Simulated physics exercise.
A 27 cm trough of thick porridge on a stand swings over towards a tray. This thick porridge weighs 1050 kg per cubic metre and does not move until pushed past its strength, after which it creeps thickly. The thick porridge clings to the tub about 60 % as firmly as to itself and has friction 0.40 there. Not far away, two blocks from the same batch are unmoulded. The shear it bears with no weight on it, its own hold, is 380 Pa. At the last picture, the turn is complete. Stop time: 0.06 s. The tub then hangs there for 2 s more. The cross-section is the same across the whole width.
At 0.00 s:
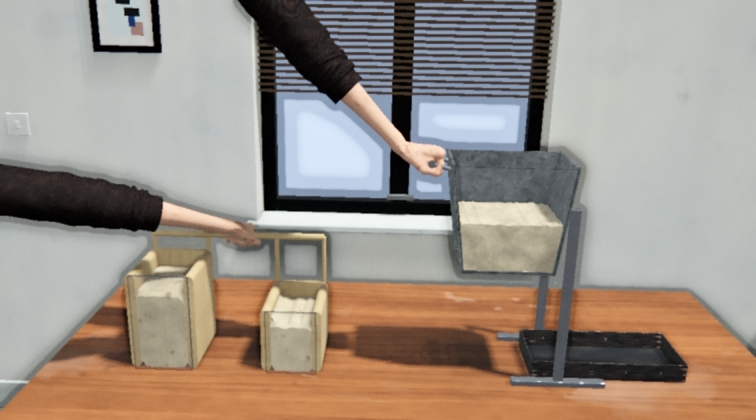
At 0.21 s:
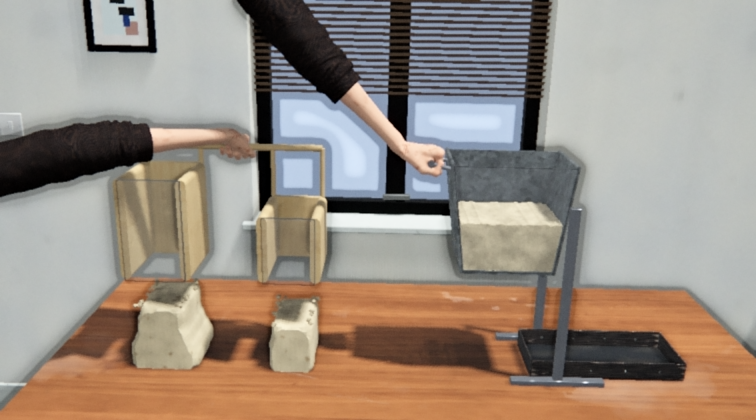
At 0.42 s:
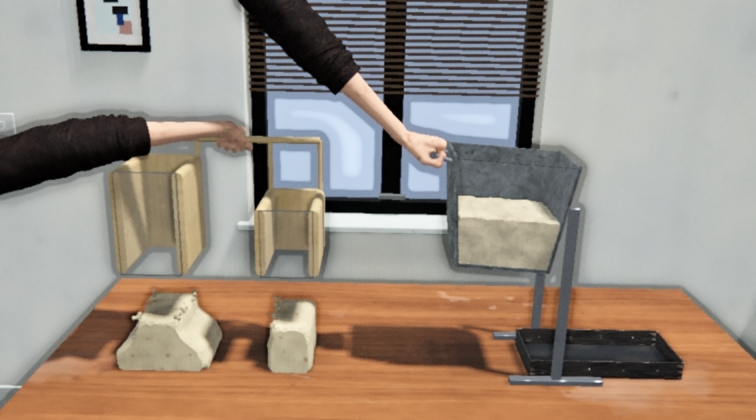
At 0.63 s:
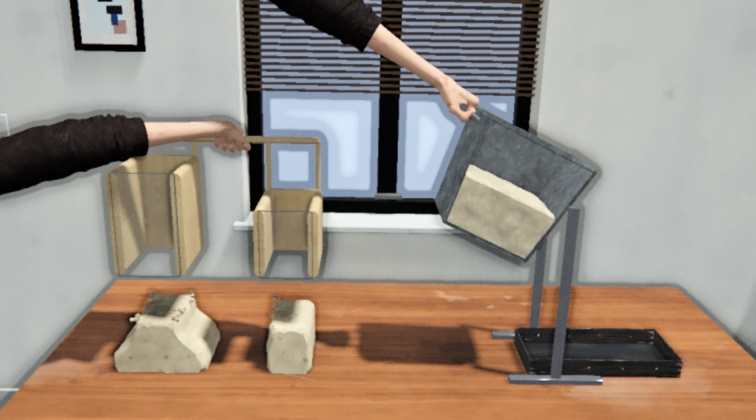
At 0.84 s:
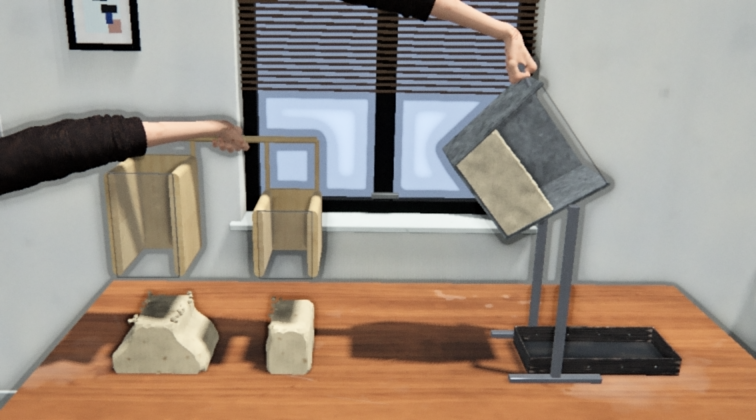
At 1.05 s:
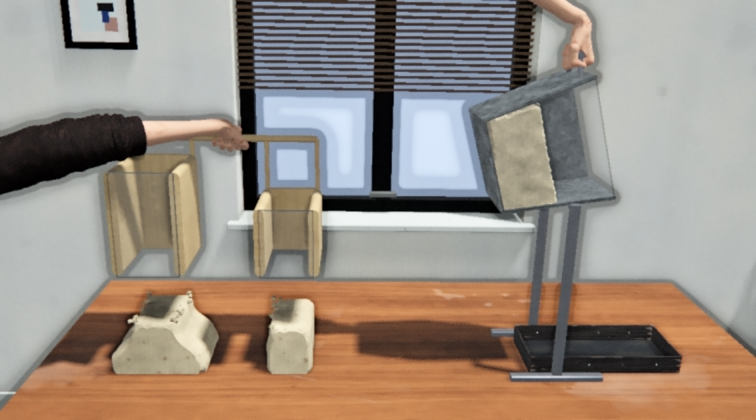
Two pale blocks sagged a little, the larger one spreading most, after a hand lifted off their wooden moulds, and another hand swung a gray trough of thick, pale stuff steeply over to the right.
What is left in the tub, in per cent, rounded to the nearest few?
Around 100 in every hundred.
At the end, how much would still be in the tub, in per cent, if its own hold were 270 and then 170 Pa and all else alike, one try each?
In order: Around 100 % and around 90 %.
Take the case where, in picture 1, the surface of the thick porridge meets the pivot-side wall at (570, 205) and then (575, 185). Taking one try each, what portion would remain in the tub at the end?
100 %, then 75 %.
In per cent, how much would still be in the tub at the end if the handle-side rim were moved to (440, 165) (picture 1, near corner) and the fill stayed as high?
Close to 100 per cent would still be in the tub.
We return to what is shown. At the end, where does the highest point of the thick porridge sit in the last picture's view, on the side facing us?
Peak location: Approx. (557, 132).
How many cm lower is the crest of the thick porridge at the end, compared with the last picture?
The top ends up some 6 cm below its level in the last picture.
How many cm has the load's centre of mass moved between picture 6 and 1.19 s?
Around 2 cm.
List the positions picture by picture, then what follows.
In the first picture, handle-side rim at (456, 166), tilt 0 degrees; highest point of the thick porridge at (547, 225); test blocks 22 cm, 14 cm high (left to right).
In the second picture, handle-side rim at (456, 165), tilt 0 degrees; highest point of the thick porridge at (547, 224); test blocks 18 cm, 14 cm high (left to right).
In the third picture, handle-side rim at (458, 158), tilt 4 degrees; highest point of the thick porridge at (464, 216); test blocks 15 cm, 14 cm high (left to right).
In the fourth picture, handle-side rim at (489, 117), tilt 26 degrees; highest point of the thick porridge at (471, 177); test blocks 15 cm, 13 cm high (left to right).
In the fifth picture, handle-side rim at (543, 86), tilt 52 degrees; highest point of the thick porridge at (498, 133); test blocks 15 cm, 13 cm high (left to right).
In the sixth picture, handle-side rim at (596, 79), tilt 74 degrees; highest point of the thick porridge at (537, 107); test blocks 15 cm, 13 cm high (left to right).
By 1.19 s, the tub is at 75 degrees and holds 100 %.
By 1.36 s, the tub is at 75 degrees and holds 100 %.
By 1.53 s, the tub is at 75 degrees and holds 100 %.
By 1.70 s, the tub is at 75 degrees and holds 100 %.
By 3.05 s, at the end, the tub is at 75 degrees and holds 100 %.
